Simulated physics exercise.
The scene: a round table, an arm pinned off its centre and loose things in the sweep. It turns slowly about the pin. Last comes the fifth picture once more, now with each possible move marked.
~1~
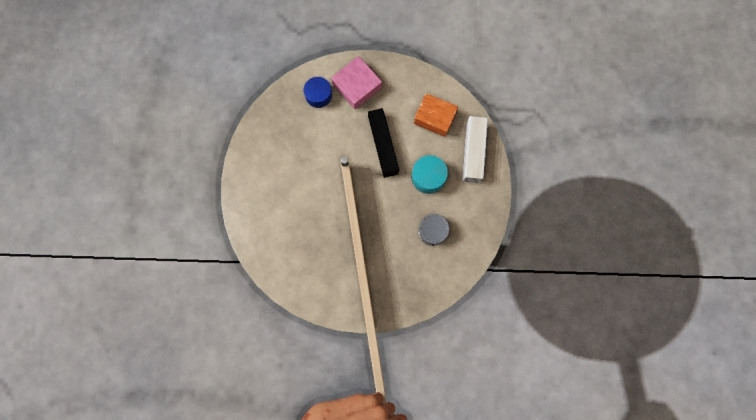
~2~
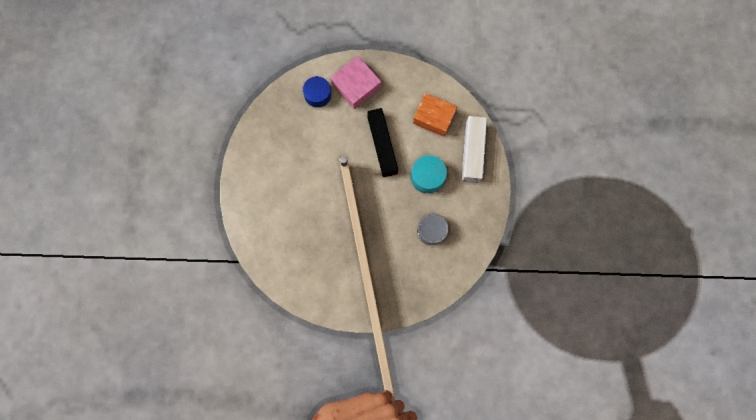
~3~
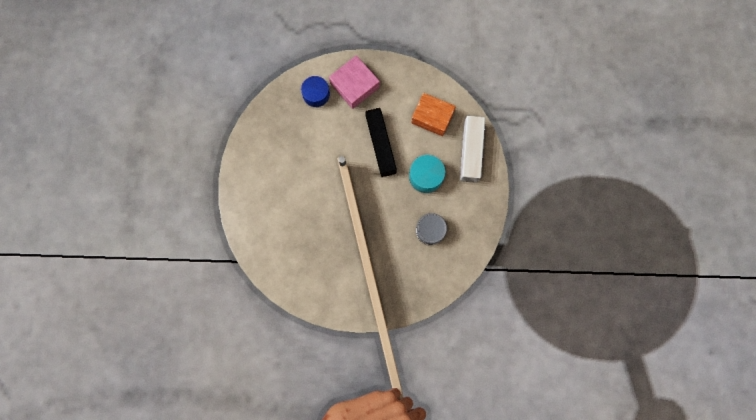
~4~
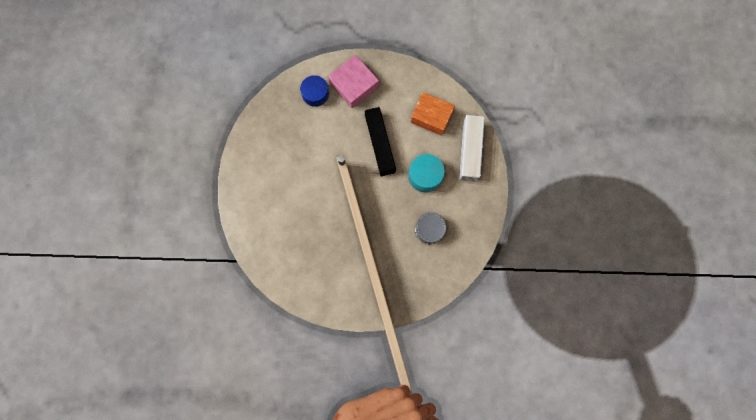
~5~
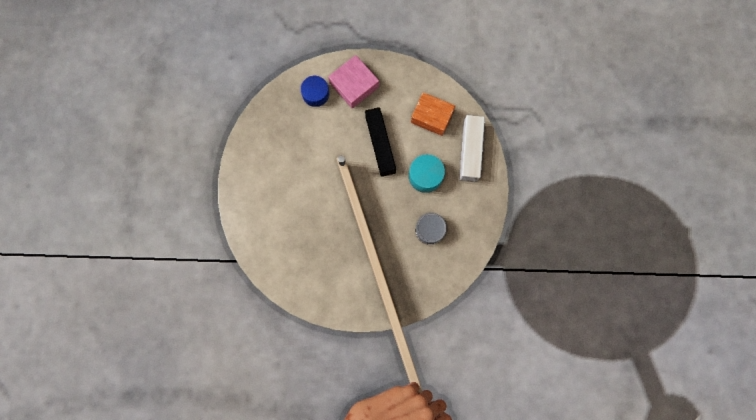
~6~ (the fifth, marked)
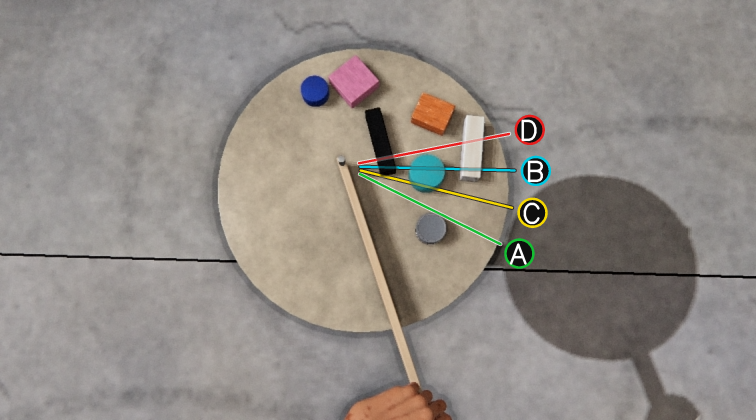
To begin with, a hand at the bottom holds a thin wooden stick lying across a round table, with colourful blocks and discs spread over the top and right. The hand then shifts slowly to the right, swinging the stick's lower end, while its tip and the pieces barely move.
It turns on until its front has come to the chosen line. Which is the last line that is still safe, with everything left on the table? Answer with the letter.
Nothing falls up to B.
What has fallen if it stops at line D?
The white stick goes over.
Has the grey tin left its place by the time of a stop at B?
Yes.
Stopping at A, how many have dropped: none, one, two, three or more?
In all, none.
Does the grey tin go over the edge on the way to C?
No.
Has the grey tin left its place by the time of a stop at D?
Yes.
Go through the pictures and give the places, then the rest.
In the first frame, arm (359, 254); blue tin (318, 93); white stick (475, 150).
In the second frame, arm (362, 253); pink block (356, 83).
In the third frame, arm (364, 252); black stick (381, 143).
In the fourth frame, arm (367, 250); orange block (433, 114).
In the fifth frame, arm (371, 249); white stick (472, 149); pink block (354, 82); turquoise tin (426, 174).
On the marked copy, A at (430, 209); B at (437, 169); C at (436, 189); D at (434, 149).
Taking B. A third of the way, arm (407, 228); white stick (472, 149); blue tin (315, 92).
Two thirds of the way, arm (429, 193); white stick (473, 145); grey tin (457, 189).
When it is over, arm (434, 165); white stick (484, 115); grey tin (460, 153); nothing has fallen.
As for the rest, A is safe but short; C is safe but short; D drops the white stick.
